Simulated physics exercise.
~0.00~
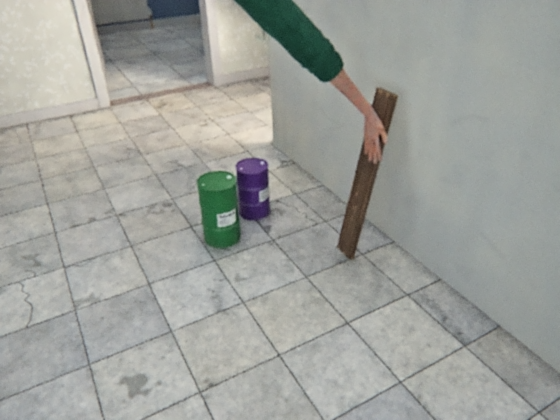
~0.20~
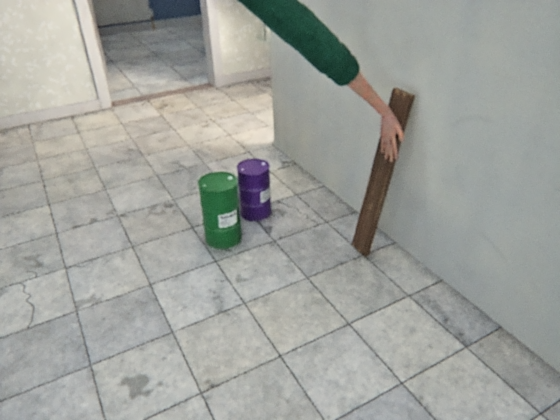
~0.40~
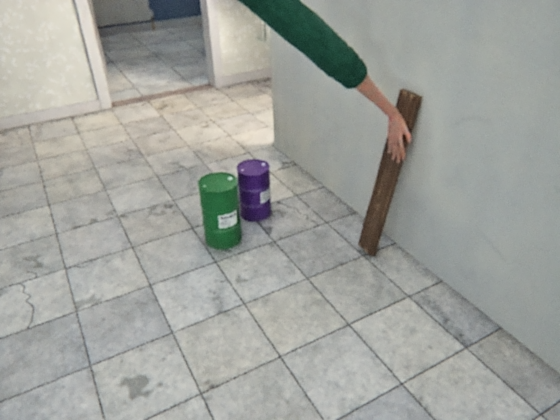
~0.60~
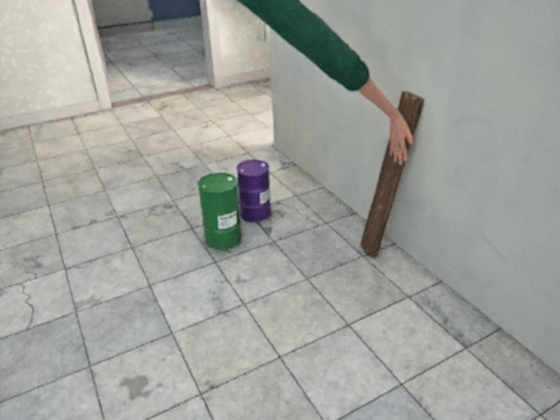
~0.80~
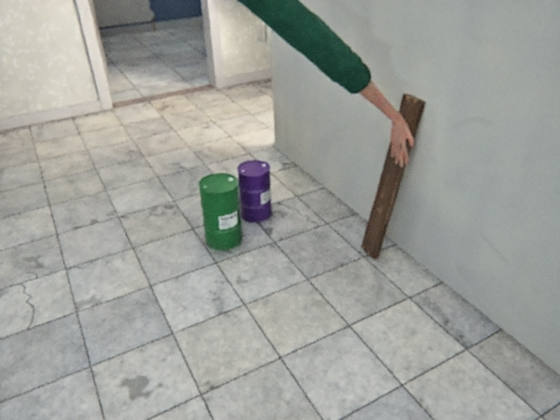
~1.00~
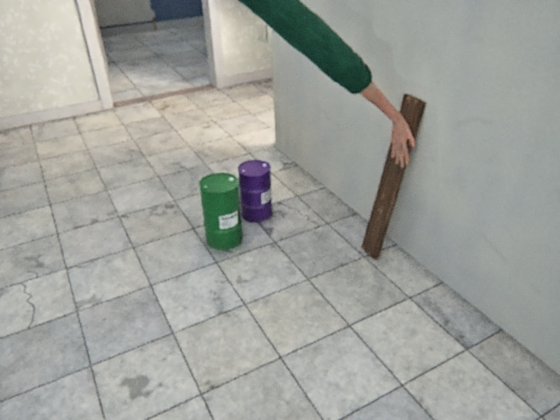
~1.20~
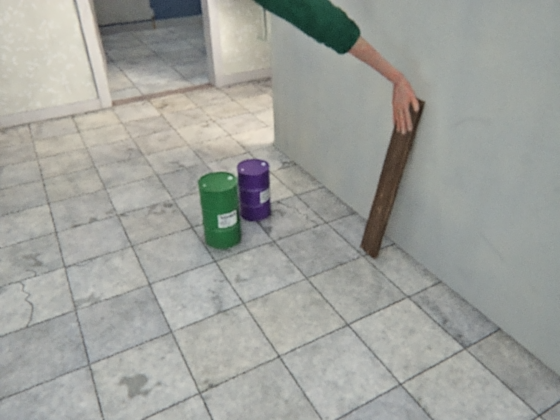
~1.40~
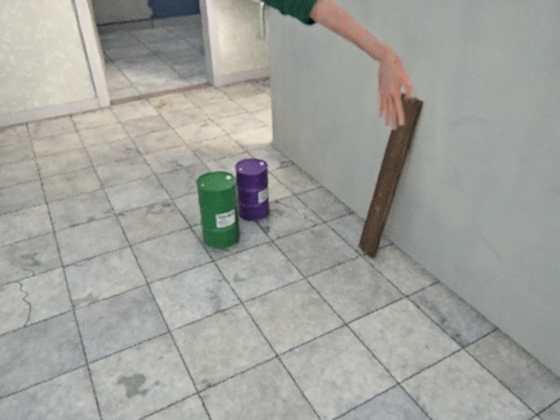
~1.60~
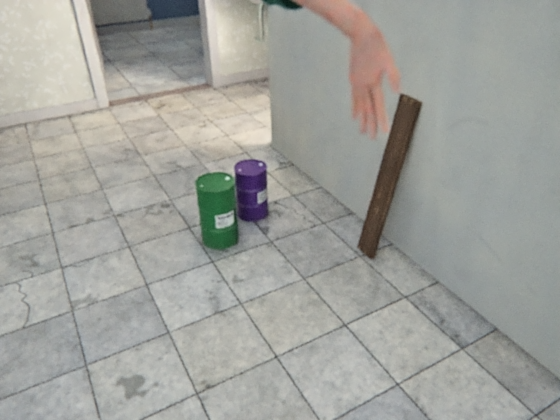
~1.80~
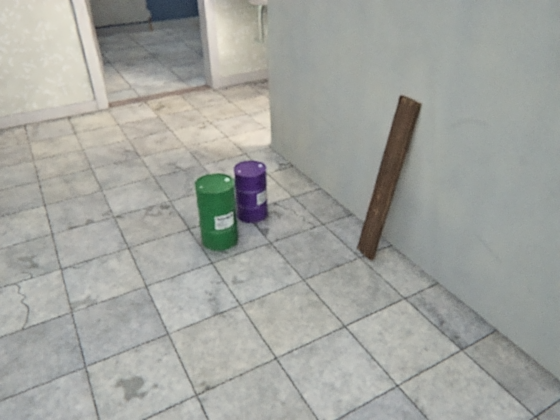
A hand leans a brown plank against the wall, lets go, and the plank stays up.
